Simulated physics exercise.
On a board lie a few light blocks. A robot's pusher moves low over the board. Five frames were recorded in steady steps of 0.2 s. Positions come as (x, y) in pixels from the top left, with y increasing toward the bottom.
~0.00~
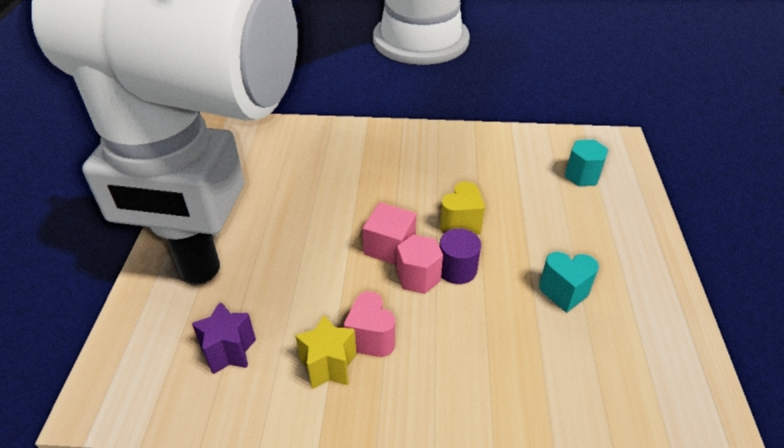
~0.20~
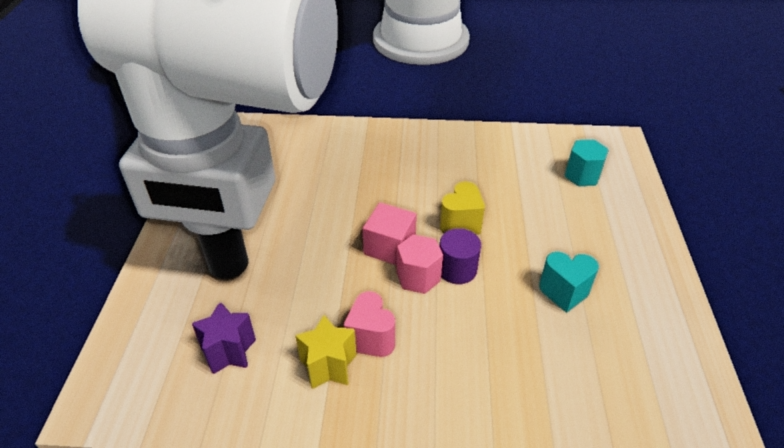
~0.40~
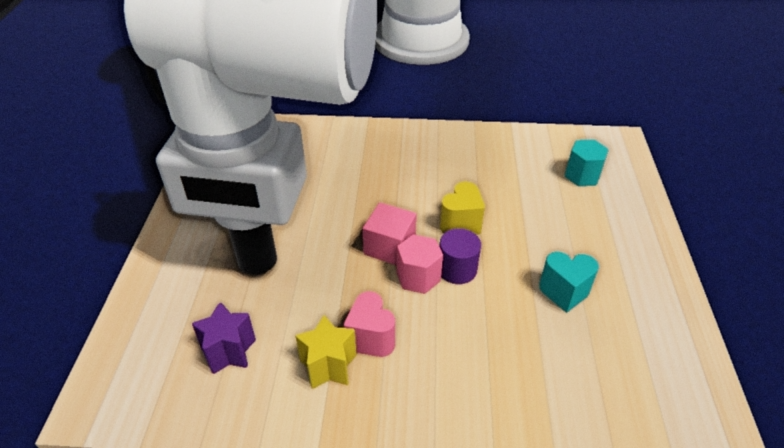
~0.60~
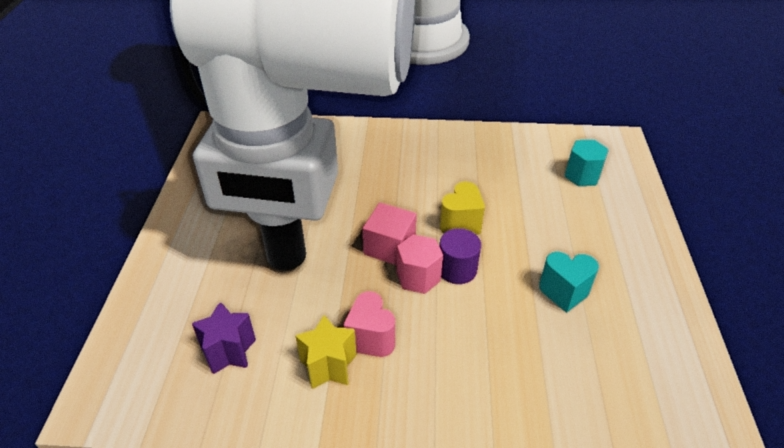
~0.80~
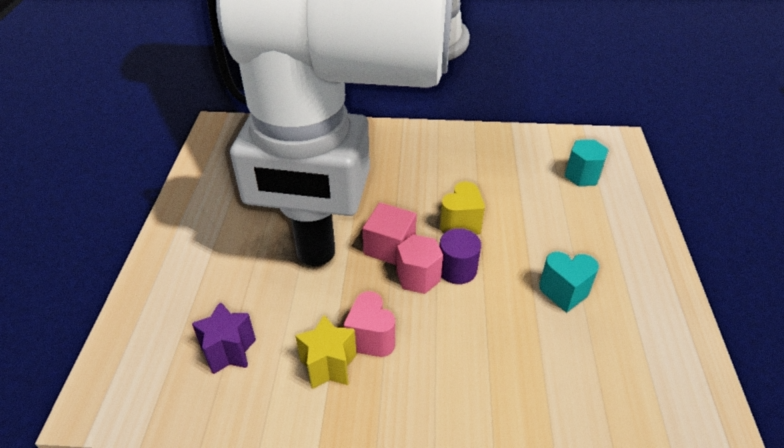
On a wooden board, a robot arm's black pusher glides right while the colourful blocks stay still.
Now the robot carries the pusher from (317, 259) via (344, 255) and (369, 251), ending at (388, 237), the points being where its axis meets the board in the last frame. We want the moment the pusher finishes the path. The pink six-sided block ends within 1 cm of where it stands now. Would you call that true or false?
The statement is correct.
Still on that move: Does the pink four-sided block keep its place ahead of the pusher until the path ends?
Yes, that is what happens.
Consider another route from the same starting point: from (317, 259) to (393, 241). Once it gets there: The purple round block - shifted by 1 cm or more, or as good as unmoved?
Its place stays the same.
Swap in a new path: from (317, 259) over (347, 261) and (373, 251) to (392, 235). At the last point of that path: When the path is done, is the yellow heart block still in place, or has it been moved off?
The block moves away from its spot.
The first path, step by step. Halfway along, pusher at (357, 247); pink four-sided block at (402, 217).
At the end, pusher at (388, 230); pink four-sided block at (432, 202); pink six-sided block not moved; yellow heart block at (479, 193), turned 15° clockwise.
